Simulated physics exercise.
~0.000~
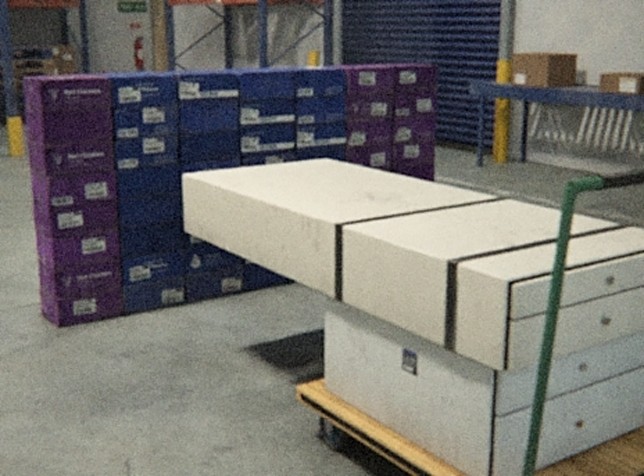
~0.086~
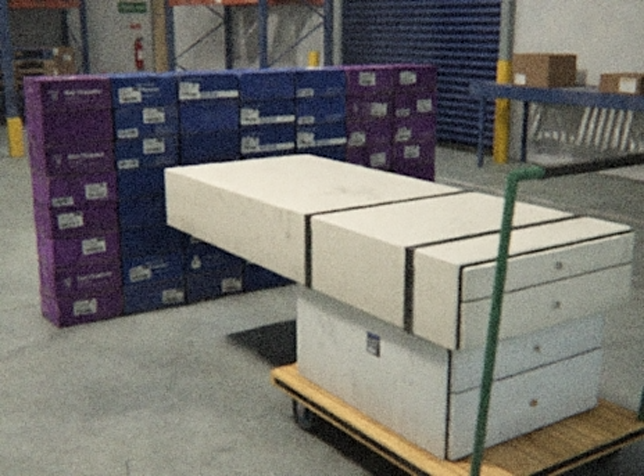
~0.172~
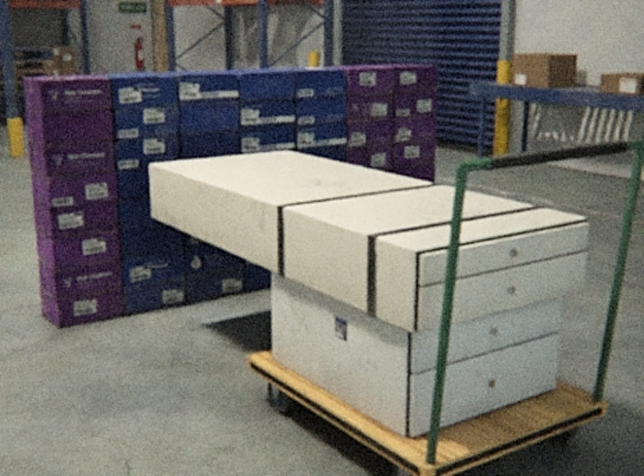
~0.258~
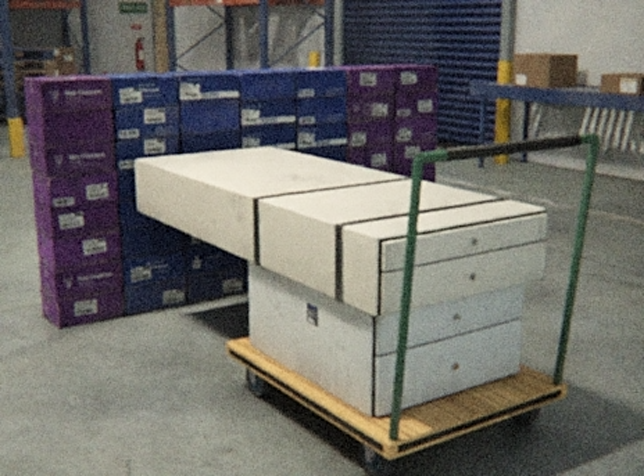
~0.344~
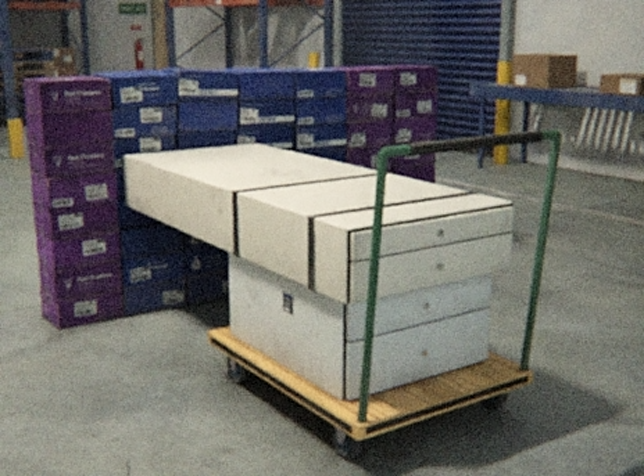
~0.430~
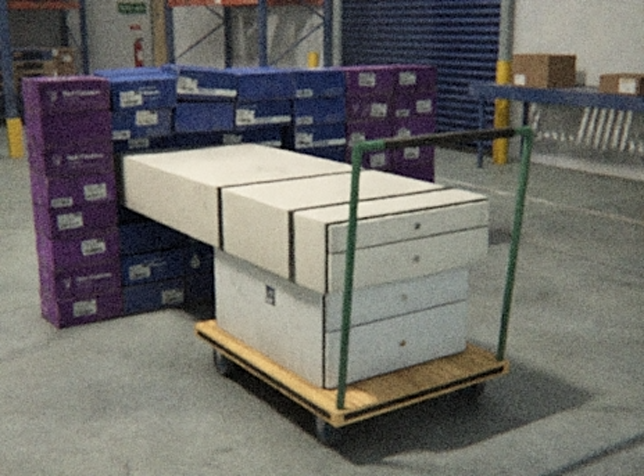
Unattended trolley carrying long white boxes rolling across a warehouse floor and pushing into a wall of blue and purple parcels, shifting several.
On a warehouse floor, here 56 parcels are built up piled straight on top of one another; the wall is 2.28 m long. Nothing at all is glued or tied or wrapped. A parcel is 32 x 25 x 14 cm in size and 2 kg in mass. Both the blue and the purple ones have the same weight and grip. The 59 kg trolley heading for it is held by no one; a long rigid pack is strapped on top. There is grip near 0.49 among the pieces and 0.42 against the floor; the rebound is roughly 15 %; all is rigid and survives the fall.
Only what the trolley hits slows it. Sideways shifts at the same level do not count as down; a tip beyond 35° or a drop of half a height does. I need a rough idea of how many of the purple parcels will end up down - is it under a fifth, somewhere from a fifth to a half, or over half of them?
I'd say under a fifth of them.
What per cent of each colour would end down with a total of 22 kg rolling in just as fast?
Result: Purple 0 and blue 80 in a hundred.
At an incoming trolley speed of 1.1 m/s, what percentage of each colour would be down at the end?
Purple 0%, blue 80%.
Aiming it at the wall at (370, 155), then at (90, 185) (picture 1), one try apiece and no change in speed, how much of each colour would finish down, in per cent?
First try then second: Purple 50 and 30, blue 20 and 20 per cent.
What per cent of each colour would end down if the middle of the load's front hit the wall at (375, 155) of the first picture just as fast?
Result - purple: 60 %; blue: 20 %.
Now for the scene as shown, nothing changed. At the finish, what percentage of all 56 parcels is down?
I'd put it at about 30 percent.
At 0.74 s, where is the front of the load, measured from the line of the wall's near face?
Around 50 cm beyond.
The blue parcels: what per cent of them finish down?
Blue: 50 per cent.
By 0.52 s, load 25 cm past the wall's line, still rolling; none of the 24 purple parcels down (0 of 56 in all colours); top purple parcel unmoved; top blue parcel tilted 11°.
By 0.74 s, load 48 cm past the wall's line, still rolling; none of the 24 purple parcels down (13 of 56 in all colours); top purple parcel unmoved; top blue parcel tilted 26°, 9 cm lower.
By 1.04 s, load 76 cm past the wall's line, still rolling; none of the 24 purple parcels down (16 of 56 in all colours); top purple parcel moved 13 mm; top blue parcel tilted 70°, 37 cm lower.
By 1.46 s, load 99 cm past the wall's line, still rolling; none of the 24 purple parcels down (16 of 56 in all colours); top purple parcel moved 6 cm; top blue parcel tilted 52°, 92 cm lower.
When it is over (2.3 s), load 1.00 m past the wall's line, stopped; none of the 24 purple parcels down (16 of 56 in all colours); top purple parcel moved 49 mm; top blue parcel tilted 50°, 92 cm lower. That is 0 per cent. In pixels of the last frame, middles, top purple parcel near (58, 94), top blue parcel near (248, 237).
